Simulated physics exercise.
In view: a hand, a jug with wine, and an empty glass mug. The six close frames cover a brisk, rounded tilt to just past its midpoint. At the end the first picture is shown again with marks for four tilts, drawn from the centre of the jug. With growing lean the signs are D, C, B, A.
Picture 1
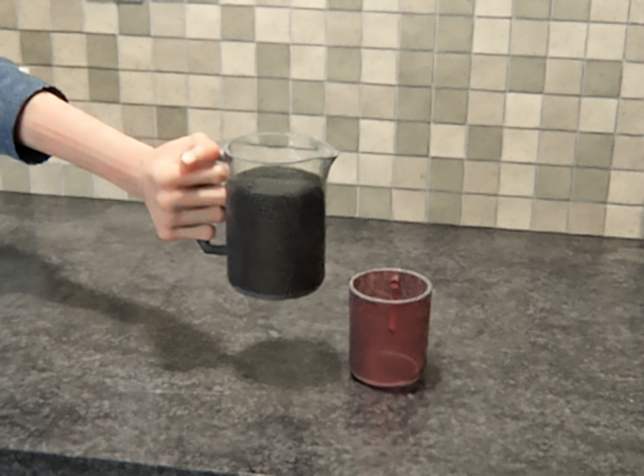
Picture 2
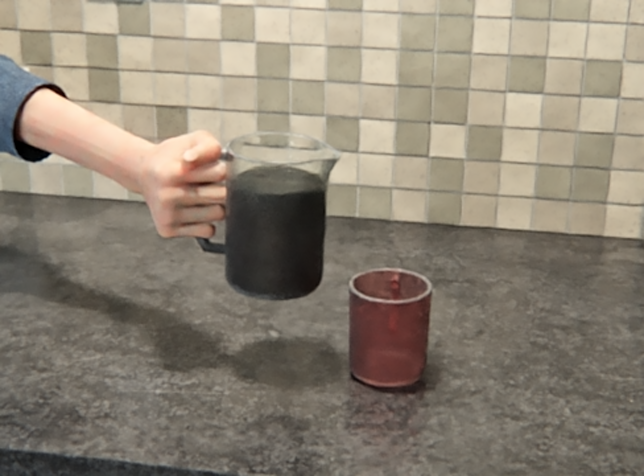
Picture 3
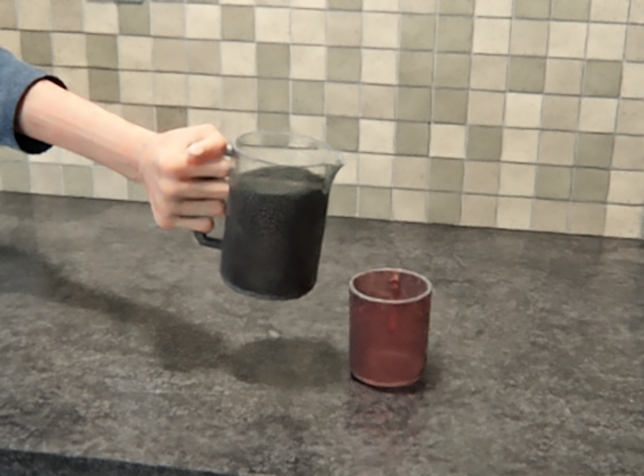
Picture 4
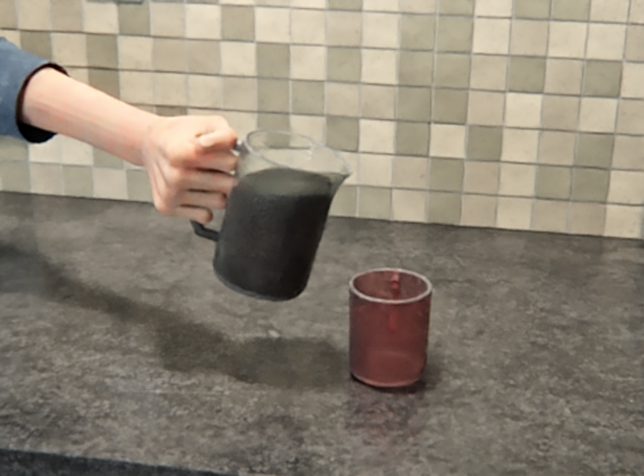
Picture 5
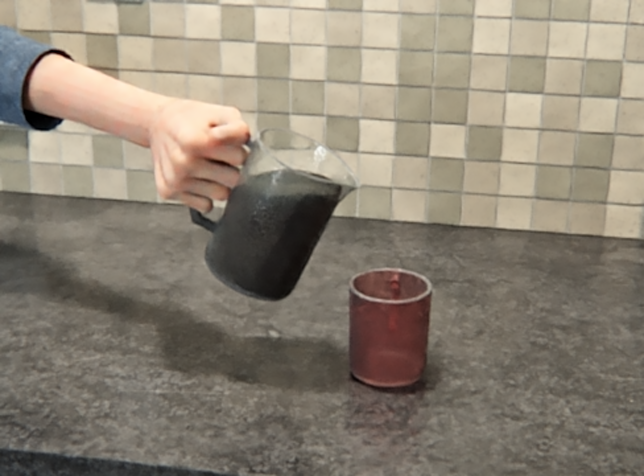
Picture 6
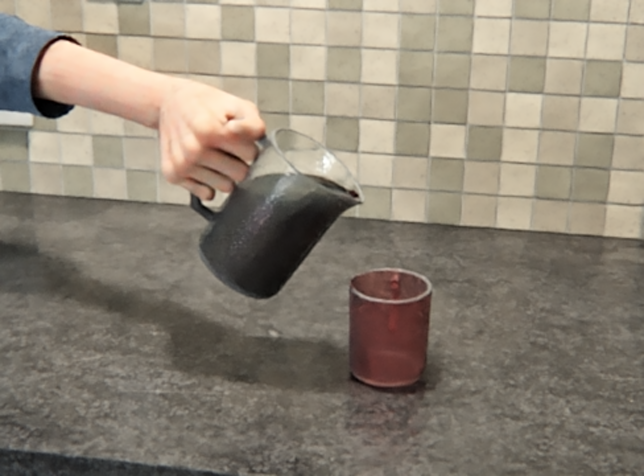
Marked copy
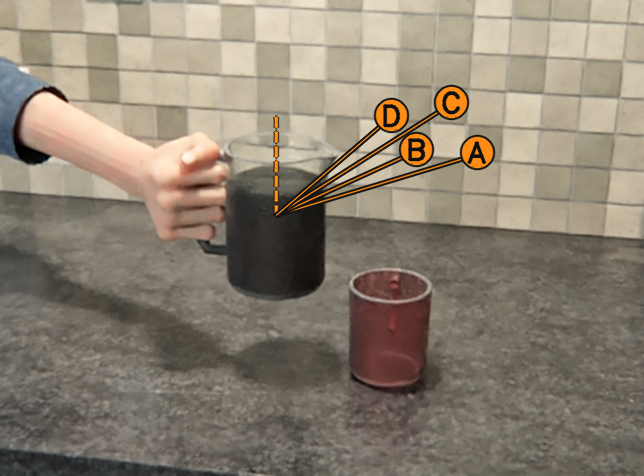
On a dark countertop before a tiled wall, a hand reaching from the left holds a clear jug of dark liquid upright, near an empty reddish glass mug. The hand then tilts the jug to the right, slightly at first and then more steeply, while the mug stays still and empty.
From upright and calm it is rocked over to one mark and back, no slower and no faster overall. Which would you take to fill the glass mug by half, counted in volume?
Mark B does it best.
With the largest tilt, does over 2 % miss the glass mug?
No, it does not.
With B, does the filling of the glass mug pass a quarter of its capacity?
Yes, clearly.
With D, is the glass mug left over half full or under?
Under half.
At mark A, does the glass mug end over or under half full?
Over half.
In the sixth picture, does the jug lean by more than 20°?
Yes, it does.
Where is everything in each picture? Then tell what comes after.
Upright, lip at (336, 154); rim of the glass mug round (391, 284); nothing has left yet.
Upright, lip at (338, 156); nothing has left yet.
Tipped about 7°, lip at (343, 162); nothing has left yet.
Tipped about 14°, lip at (351, 172); nothing has left yet.
Tipped about 24°, lip at (358, 185); nothing has left yet.
Tipped about 34°, lip at (363, 199); nothing has left yet.
On the marked copy, A at (461, 159); B at (401, 158); C at (437, 112); D at (379, 126).
If A is chosen, the glass mug ends with about 71 % of what it can hold.
If B is chosen, the glass mug ends with about 47 % of what it can hold.
If C is chosen, the glass mug ends with about 28 % of what it can hold.
If D is chosen, the glass mug ends with about 14 % of what it can hold.
